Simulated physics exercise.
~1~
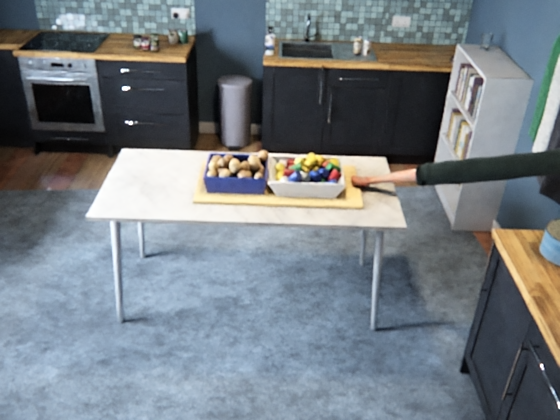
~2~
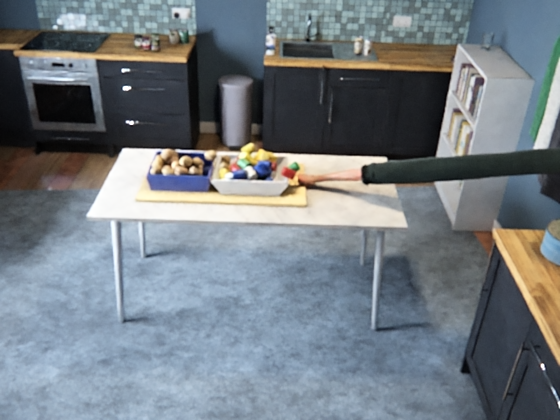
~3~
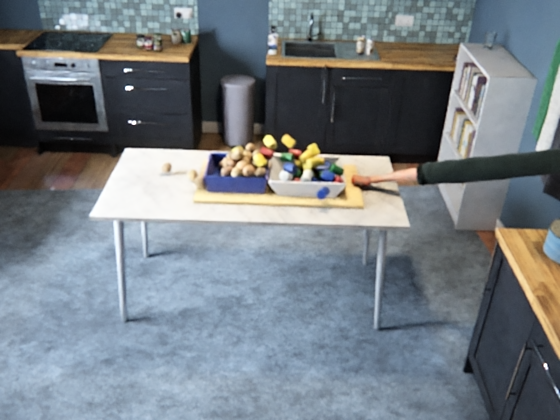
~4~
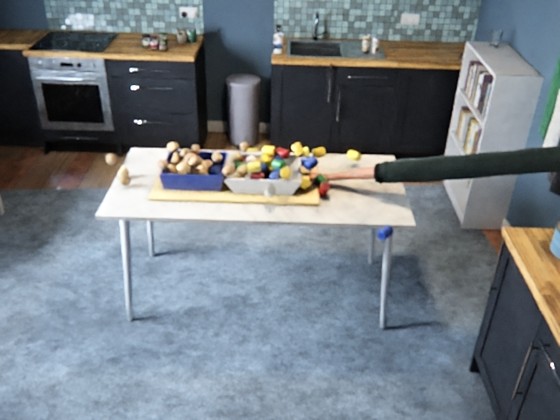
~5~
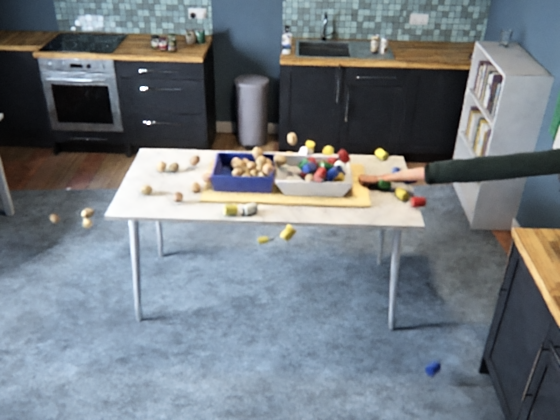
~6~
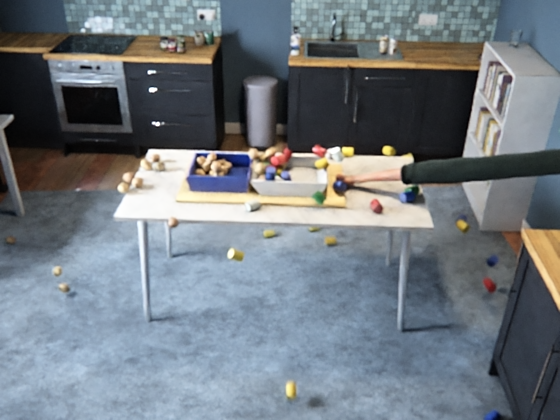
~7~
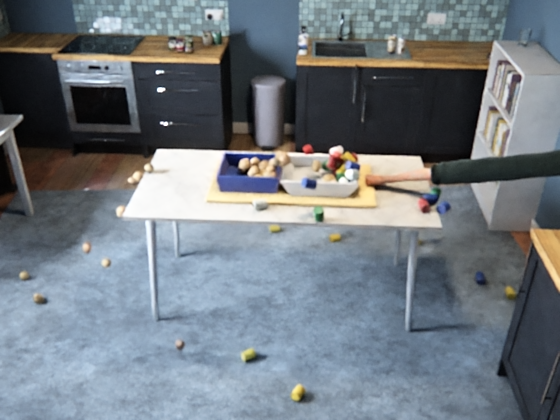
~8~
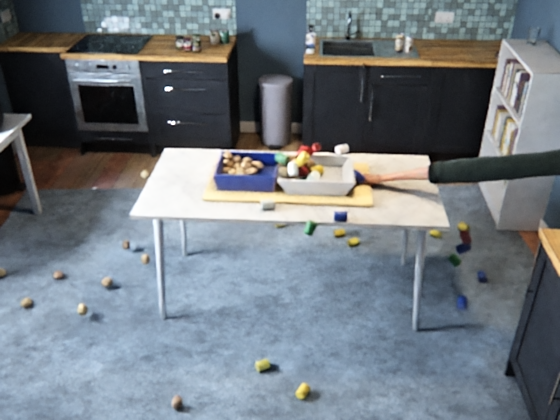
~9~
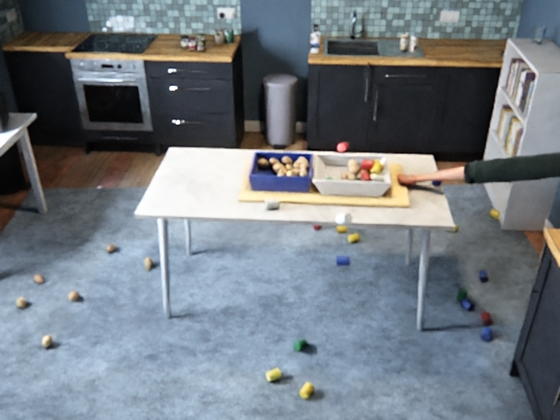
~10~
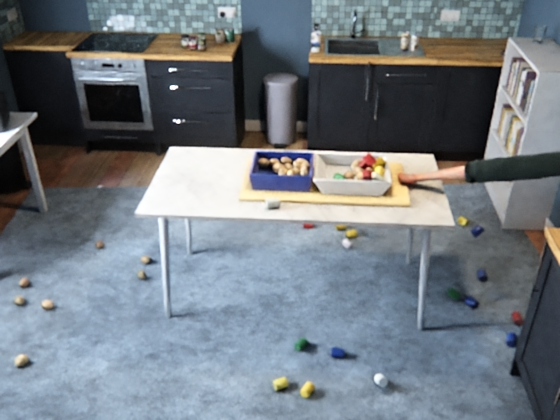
Potatoes and colourful jars spilling across a kitchen floor as a hand shakes two baskets on a board, leaving both partly filled.
